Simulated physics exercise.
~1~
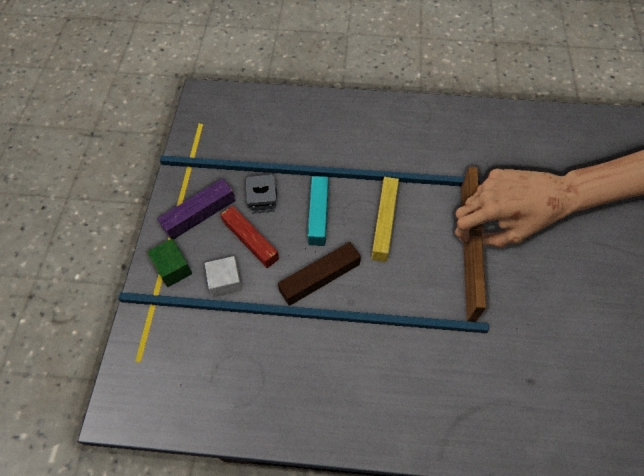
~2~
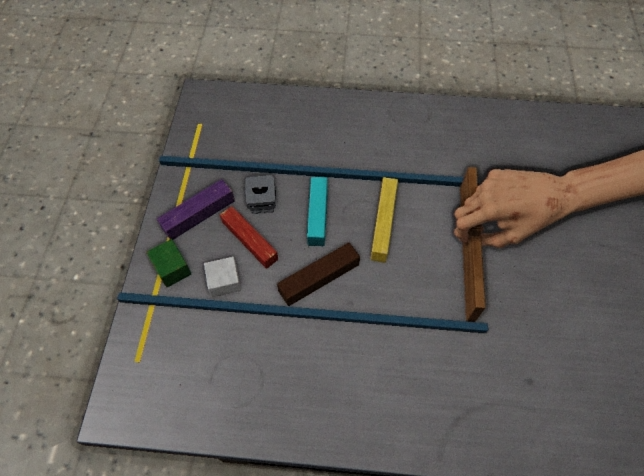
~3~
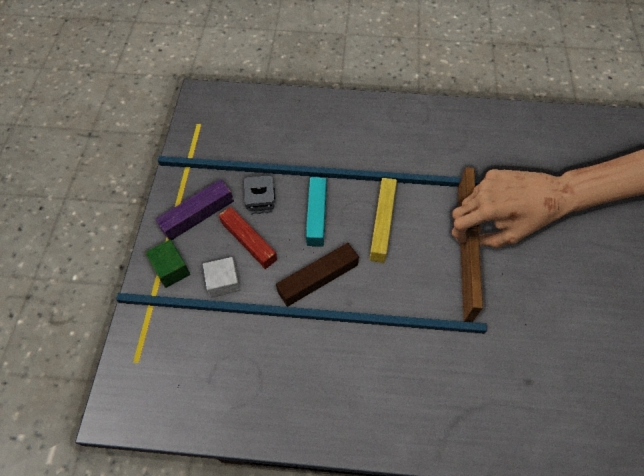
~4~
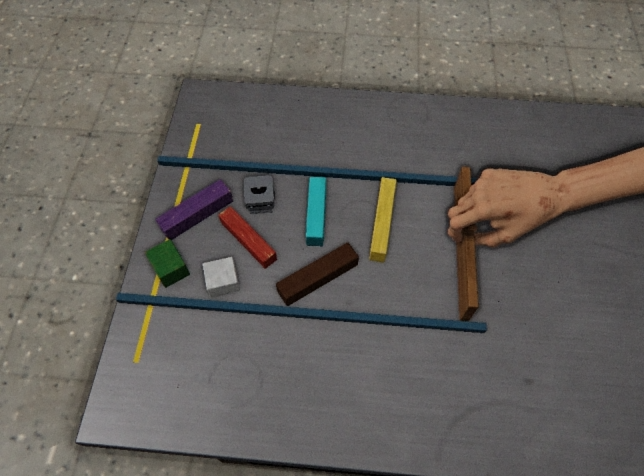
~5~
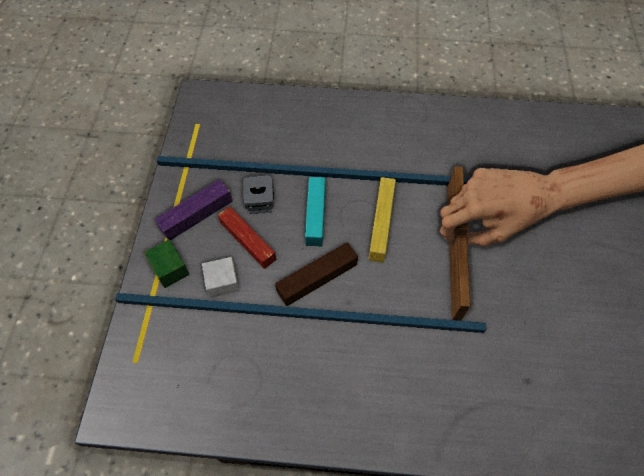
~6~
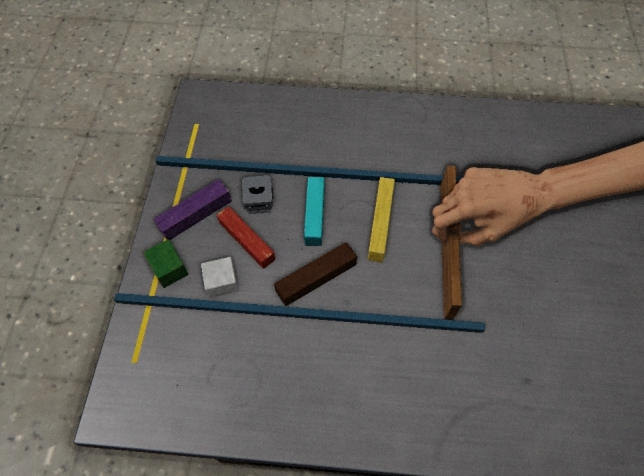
The footage shows a hand holding a brown wooden board upright between two blue rails on a grey table and sliding it slightly left, while the eight coloured blocks and sticks lying between the rails show no clear movement.
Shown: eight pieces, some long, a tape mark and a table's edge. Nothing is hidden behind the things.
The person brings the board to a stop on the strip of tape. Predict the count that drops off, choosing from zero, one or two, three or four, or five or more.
Fallen: Five plus.
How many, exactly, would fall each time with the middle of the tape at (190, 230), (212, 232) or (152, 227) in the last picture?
Try by try, 2, 2 and 7.
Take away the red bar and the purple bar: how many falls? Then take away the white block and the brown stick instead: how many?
Count: 3 (first case); 2 (second).
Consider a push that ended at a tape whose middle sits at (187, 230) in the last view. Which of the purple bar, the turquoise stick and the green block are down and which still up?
In this case the purple bar drops; next, the turquoise stick does not drop; last, the green block drops.
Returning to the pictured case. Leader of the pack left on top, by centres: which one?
That's the brown stick.
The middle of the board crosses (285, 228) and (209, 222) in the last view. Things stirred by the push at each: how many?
I make it 8 at the first spot and 8 at the other.
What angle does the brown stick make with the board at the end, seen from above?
It measures close to 30 degrees.
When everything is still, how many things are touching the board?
At rest, 2 are in contact.
Soon after, none off yet; green block at rest near (166, 264); purple bar at rest near (194, 210); white block at rest near (220, 277).
After that, none off yet; green block displaced about its own width near (141, 245); purple bar displaced a little near (174, 199); white block displaced well along near (172, 259).
In the end, the number that fall off is five or more; gone, grey case, red bar, white block, purple bar and green block.
